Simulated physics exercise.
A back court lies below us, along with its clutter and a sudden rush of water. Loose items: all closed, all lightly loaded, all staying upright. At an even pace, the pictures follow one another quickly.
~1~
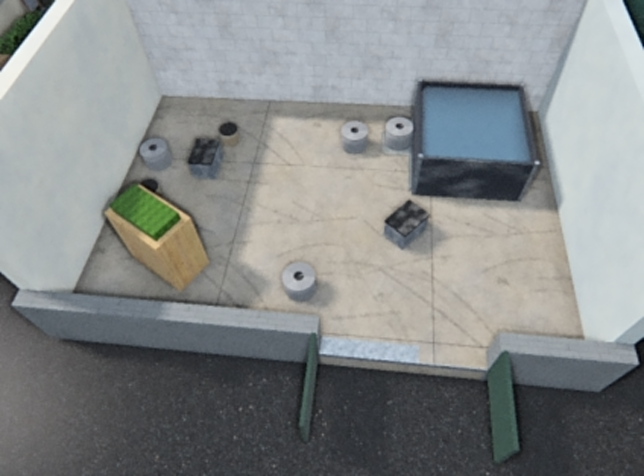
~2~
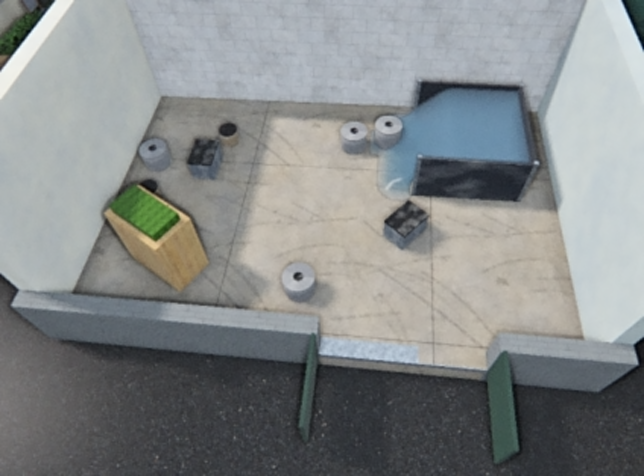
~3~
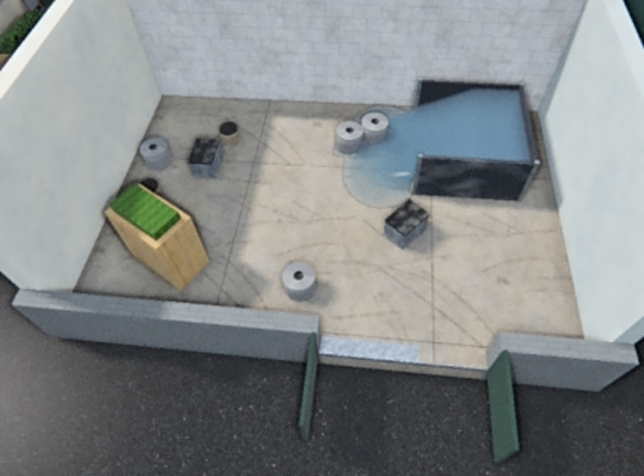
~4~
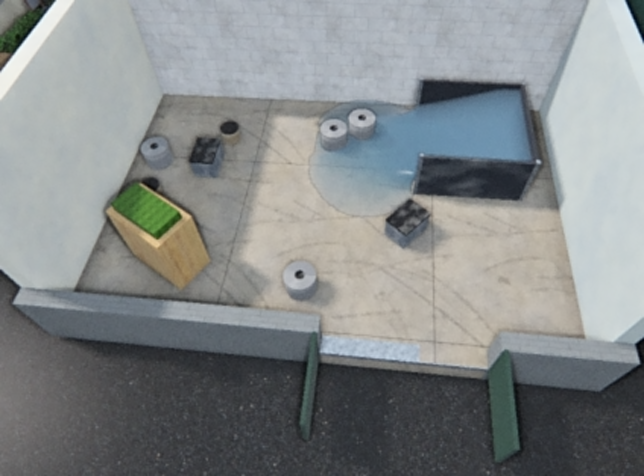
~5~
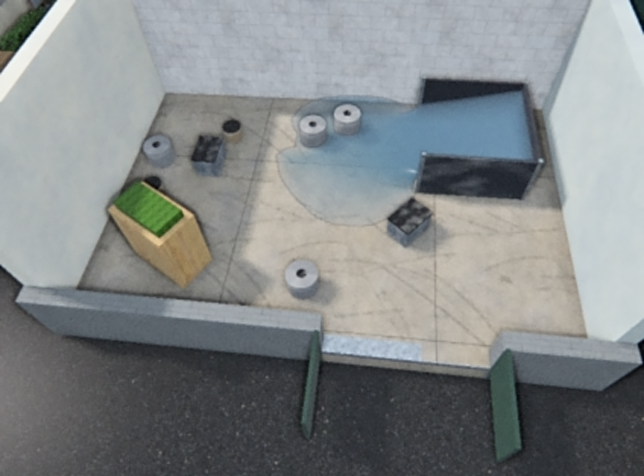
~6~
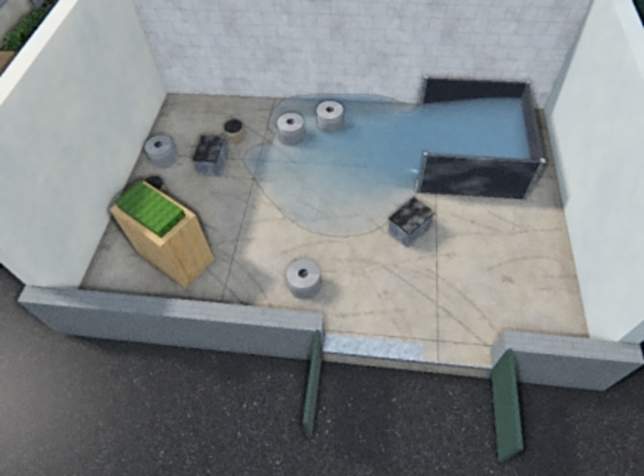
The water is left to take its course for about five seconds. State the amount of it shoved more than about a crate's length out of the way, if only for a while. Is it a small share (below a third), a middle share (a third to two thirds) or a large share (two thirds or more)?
A large share, two thirds or more.
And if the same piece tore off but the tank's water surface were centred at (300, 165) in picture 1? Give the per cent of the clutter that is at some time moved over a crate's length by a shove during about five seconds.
I'd put it at around 90 per cent.
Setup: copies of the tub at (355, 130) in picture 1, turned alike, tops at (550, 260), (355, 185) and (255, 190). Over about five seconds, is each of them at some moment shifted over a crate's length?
Outcome per entry: Stays where it is / knocked aside / knocked aside.
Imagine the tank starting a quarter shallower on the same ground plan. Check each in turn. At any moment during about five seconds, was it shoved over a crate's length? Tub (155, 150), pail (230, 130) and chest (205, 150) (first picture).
Respectively, gets that far, gets that far, gets that far.
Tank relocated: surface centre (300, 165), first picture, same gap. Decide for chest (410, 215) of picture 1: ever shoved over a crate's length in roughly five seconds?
Short version: Travelled less.
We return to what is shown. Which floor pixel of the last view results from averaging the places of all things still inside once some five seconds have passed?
The remaining things centre around (238, 229).
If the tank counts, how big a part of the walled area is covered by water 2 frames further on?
Roughly 45 %.
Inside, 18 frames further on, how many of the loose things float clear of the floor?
6.
A moment on, 2 of 8 are well off their spots; 1 afloat.
Next, 5 of 8 are well off their spots; 6 afloat.
Later, 6 of 8 are well off their spots; 6 afloat.
In the end, 6 of 8 are well off their spots, and 6 have been at some point; 7 afloat.
